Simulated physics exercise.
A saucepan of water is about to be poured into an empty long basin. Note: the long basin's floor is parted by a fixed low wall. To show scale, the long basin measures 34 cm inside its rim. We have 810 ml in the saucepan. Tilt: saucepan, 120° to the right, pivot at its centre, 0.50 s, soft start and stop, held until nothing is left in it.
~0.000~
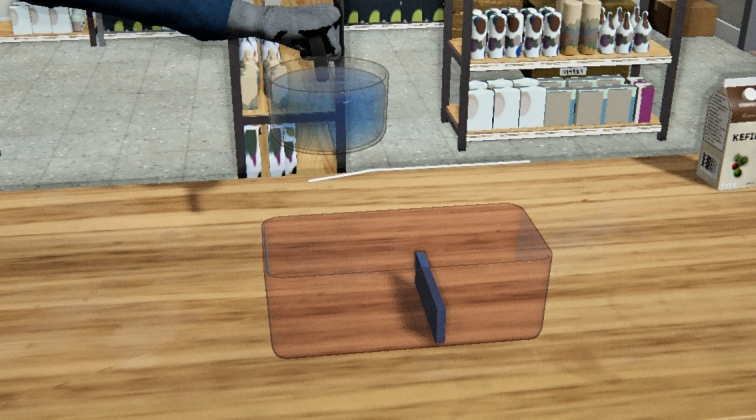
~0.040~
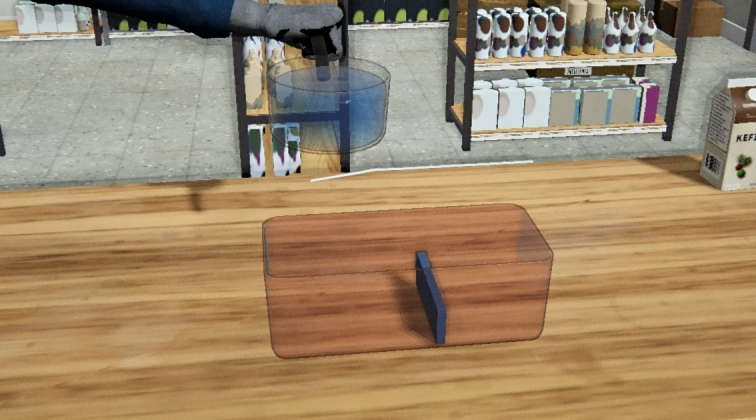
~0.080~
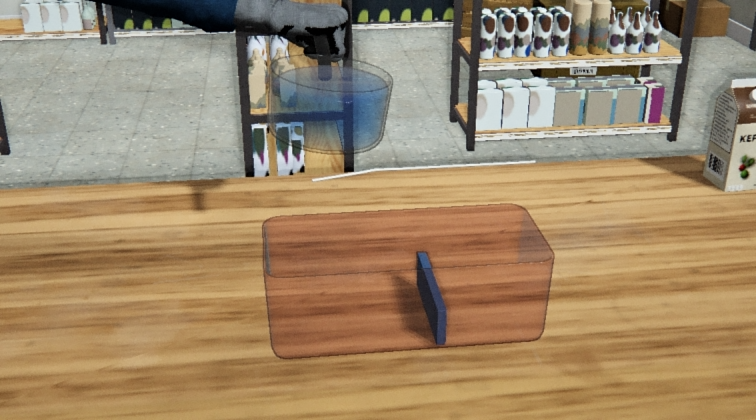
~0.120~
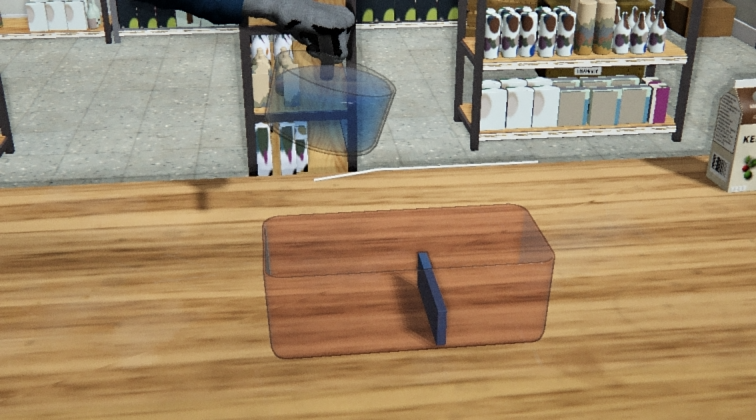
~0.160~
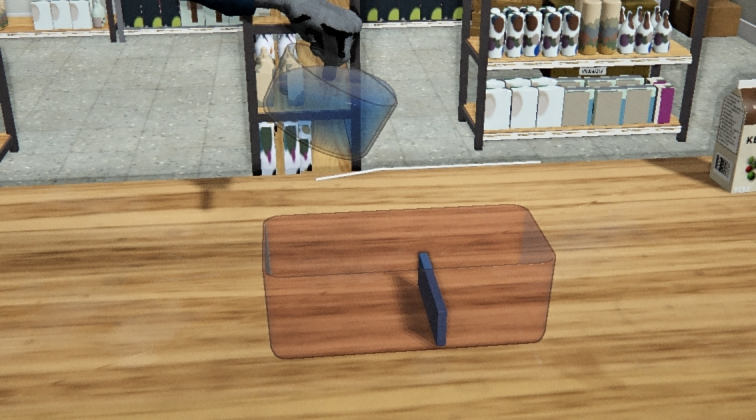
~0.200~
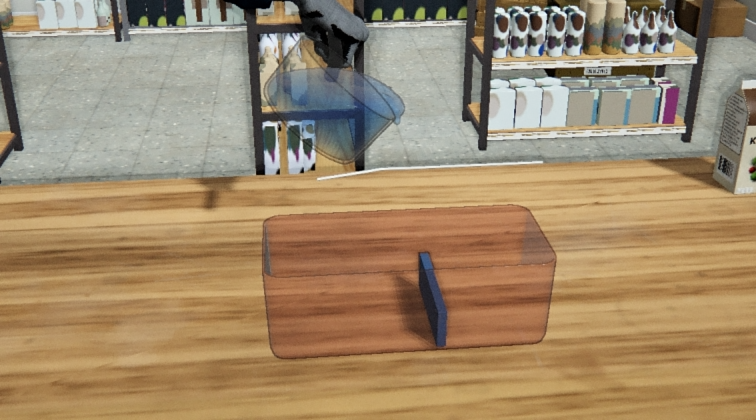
Gloved hand tilting a transparent round pan of blue water rightward behind a long clear basin on a wooden counter.
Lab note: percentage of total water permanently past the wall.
Approx. 38 %.
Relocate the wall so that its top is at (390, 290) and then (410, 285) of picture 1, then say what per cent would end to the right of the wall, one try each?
Some 75 in a hundred, then some 60 in a hundred.
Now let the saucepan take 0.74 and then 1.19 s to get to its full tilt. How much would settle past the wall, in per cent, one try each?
The first try gives 55 percent and the second 65 percent.
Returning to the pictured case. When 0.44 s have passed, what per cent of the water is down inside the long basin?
About 34%.
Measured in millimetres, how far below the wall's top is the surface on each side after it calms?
34 mm left, 34 mm right.
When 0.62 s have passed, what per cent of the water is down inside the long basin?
Roughly 88 percent of it.
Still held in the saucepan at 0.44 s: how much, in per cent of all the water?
At that time about 12 in a hundred parts are still held.
After 0.44 s the tilt is 116° and 13 per cent is still to pour, 7 is left of the wall and 26 right of it.
After 0.62 s the tilt is 120° and 1 per cent is still to pour, 52 is left of the wall and 36 right of it.
After 0.80 s the tilt is 120° and 0 per cent is still to pour, 57 is left of the wall and 36 right of it.
After 1.00 s the tilt is 120° and 0 per cent is still to pour, 59 is left of the wall and 37 right of it.
In the end 59 per cent lies left of the wall, 38 right of it and 3 outside.
